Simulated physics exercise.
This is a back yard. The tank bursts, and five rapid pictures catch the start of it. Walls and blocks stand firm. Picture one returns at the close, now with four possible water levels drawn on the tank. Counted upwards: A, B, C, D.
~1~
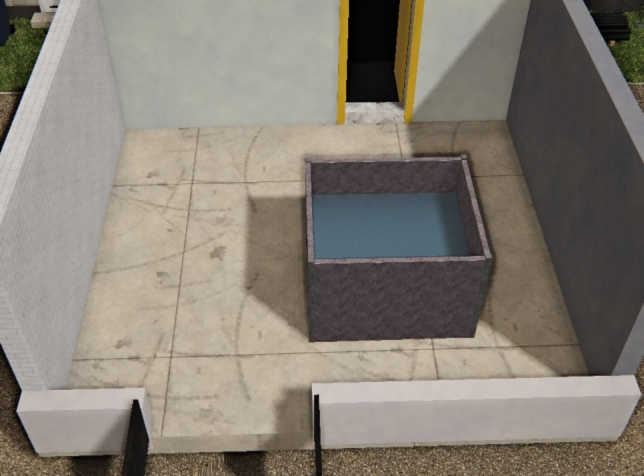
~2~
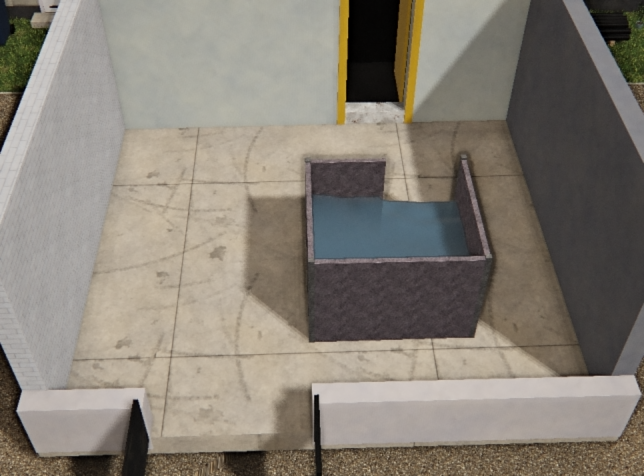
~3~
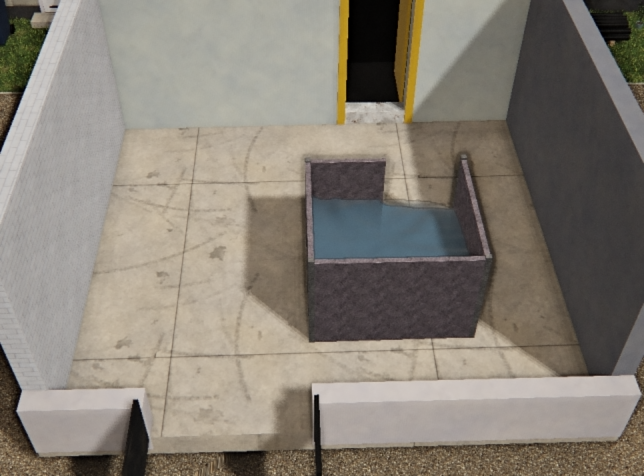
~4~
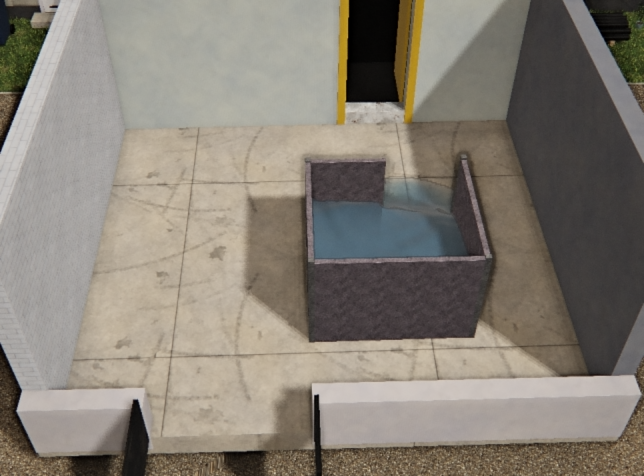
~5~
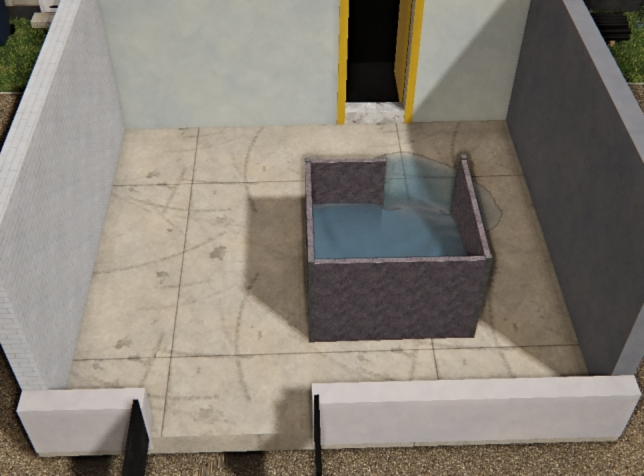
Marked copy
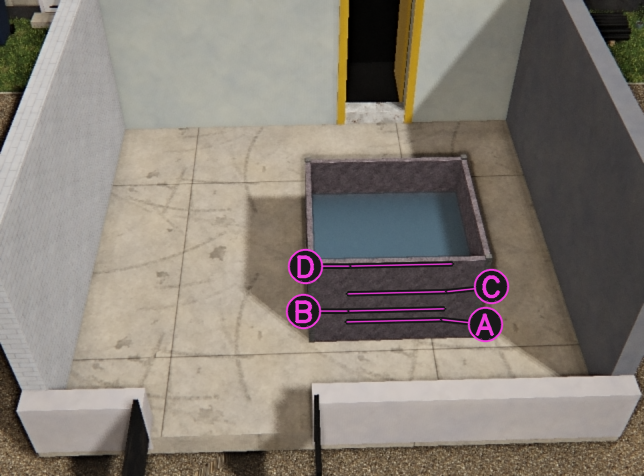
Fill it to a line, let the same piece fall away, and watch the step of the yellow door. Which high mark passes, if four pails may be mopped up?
B will do.
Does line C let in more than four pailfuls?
Yes.
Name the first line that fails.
That is line C.
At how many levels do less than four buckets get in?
Two of the four.
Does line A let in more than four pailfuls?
No, not at all.
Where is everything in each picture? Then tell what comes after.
Water in the tank at rest, its middle at (390, 236); foot of the yellow doorway at (374, 123); open gate at (228, 383), in the first frame.
Water covers 1 % of the ground, its front hidden from here, in the second frame.
Water covers 3 % of the ground, its front hidden from here, in the third frame.
Water covers 6 % of the ground, its front hidden from here, in the fourth frame.
Water covers 11 % of the ground, its front hidden from here, in the fifth frame.
On the marked copy, A at (394, 320); B at (395, 309); C at (397, 292); D at (400, 265); from the bottom up A, B, C, D.
With A, nothing gets over.
With B, a bucket or two gets in.
With C, about 15 bucketfuls get in.
With D, dozens of bucketfuls pour in.
